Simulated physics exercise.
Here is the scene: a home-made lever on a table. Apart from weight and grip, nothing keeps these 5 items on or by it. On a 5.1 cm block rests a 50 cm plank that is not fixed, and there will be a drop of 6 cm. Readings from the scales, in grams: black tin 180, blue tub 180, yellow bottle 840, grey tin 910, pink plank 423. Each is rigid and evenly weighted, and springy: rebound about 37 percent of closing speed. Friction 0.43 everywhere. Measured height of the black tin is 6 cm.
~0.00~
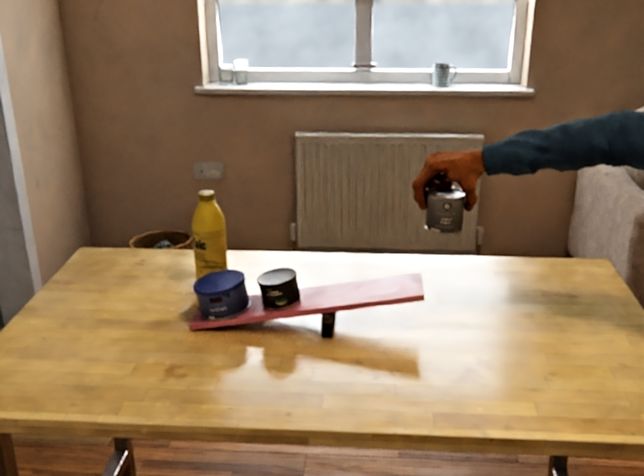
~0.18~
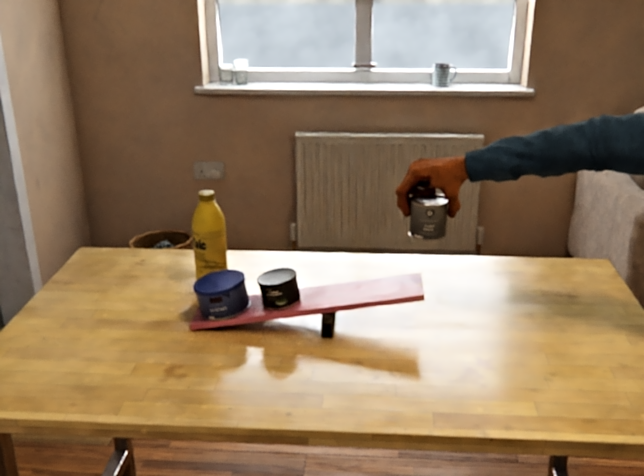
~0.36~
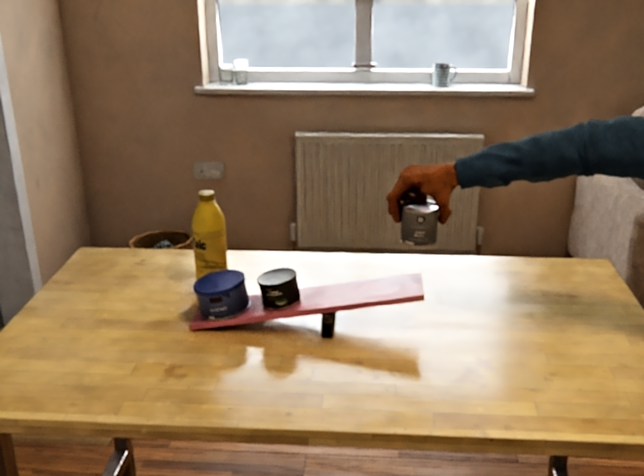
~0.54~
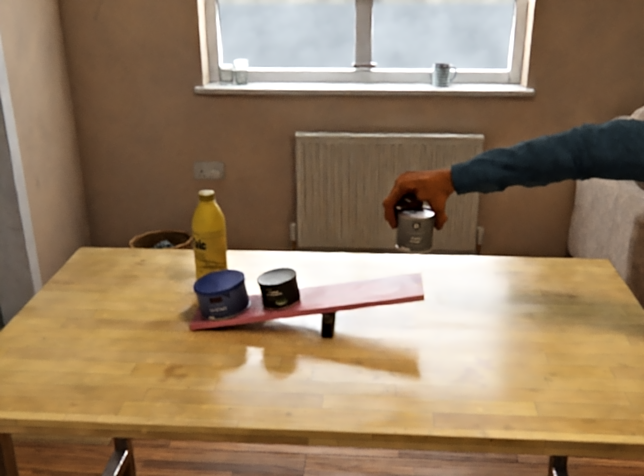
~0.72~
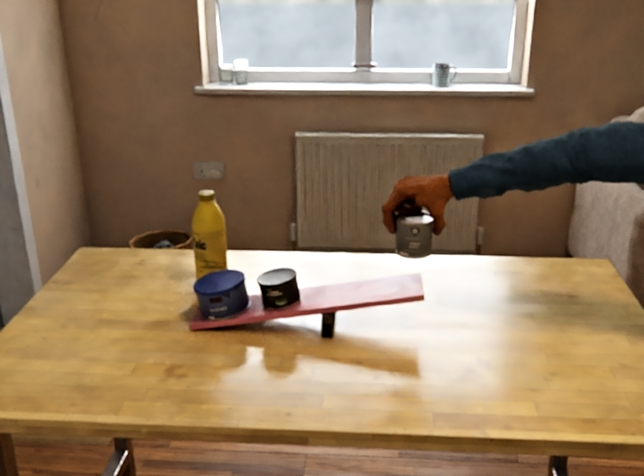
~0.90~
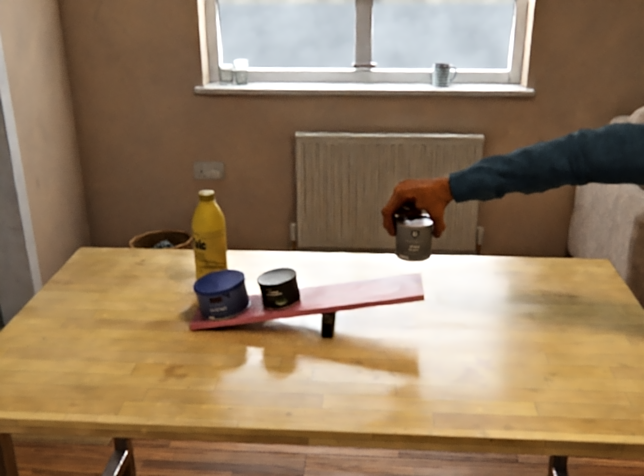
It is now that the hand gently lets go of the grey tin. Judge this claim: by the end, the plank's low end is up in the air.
False.
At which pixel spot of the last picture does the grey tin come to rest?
It settles at around (454, 311).
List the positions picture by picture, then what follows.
In the first picture, 8 cm still to go; grey tin (445, 211); black tin (280, 288).
In the second picture, 5 cm still to go; grey tin (429, 217); yellow bottle (210, 241).
In the third picture, 3 cm still to go; grey tin (419, 224); black tin (280, 288).
In the fourth picture, 2 cm still to go; grey tin (415, 230); yellow bottle (210, 241).
In the fifth picture, 1 cm still to go; grey tin (414, 235); black tin (280, 288).
The sixth picture shows held still over the plank; grey tin (414, 238); yellow bottle (210, 241).
After 1.20 s, plank at 14°, tipped the other way; grey tin 13° off upright near (410, 293); blue tub 24° off upright; black tin 24° off upright.
After 1.30 s, plank at 16°, tipped the other way; grey tin 39° off upright near (429, 302); blue tub 46° off upright; black tin 38° off upright.
After 1.50 s, plank at 8°, leaning as at the start; grey tin on its side near (454, 310); blue tub 45° off upright; black tin moved 9 cm.
In the end (2.2 s), plank at 10°, leaning as at the start; toppled on the table or plank, grey tin; not toppled but over 4 cm from the start, black tin; the other 3 under 4 cm from the start. At the end, from the last picture's camera, grey tin near (454, 311). The plank ends as it began.
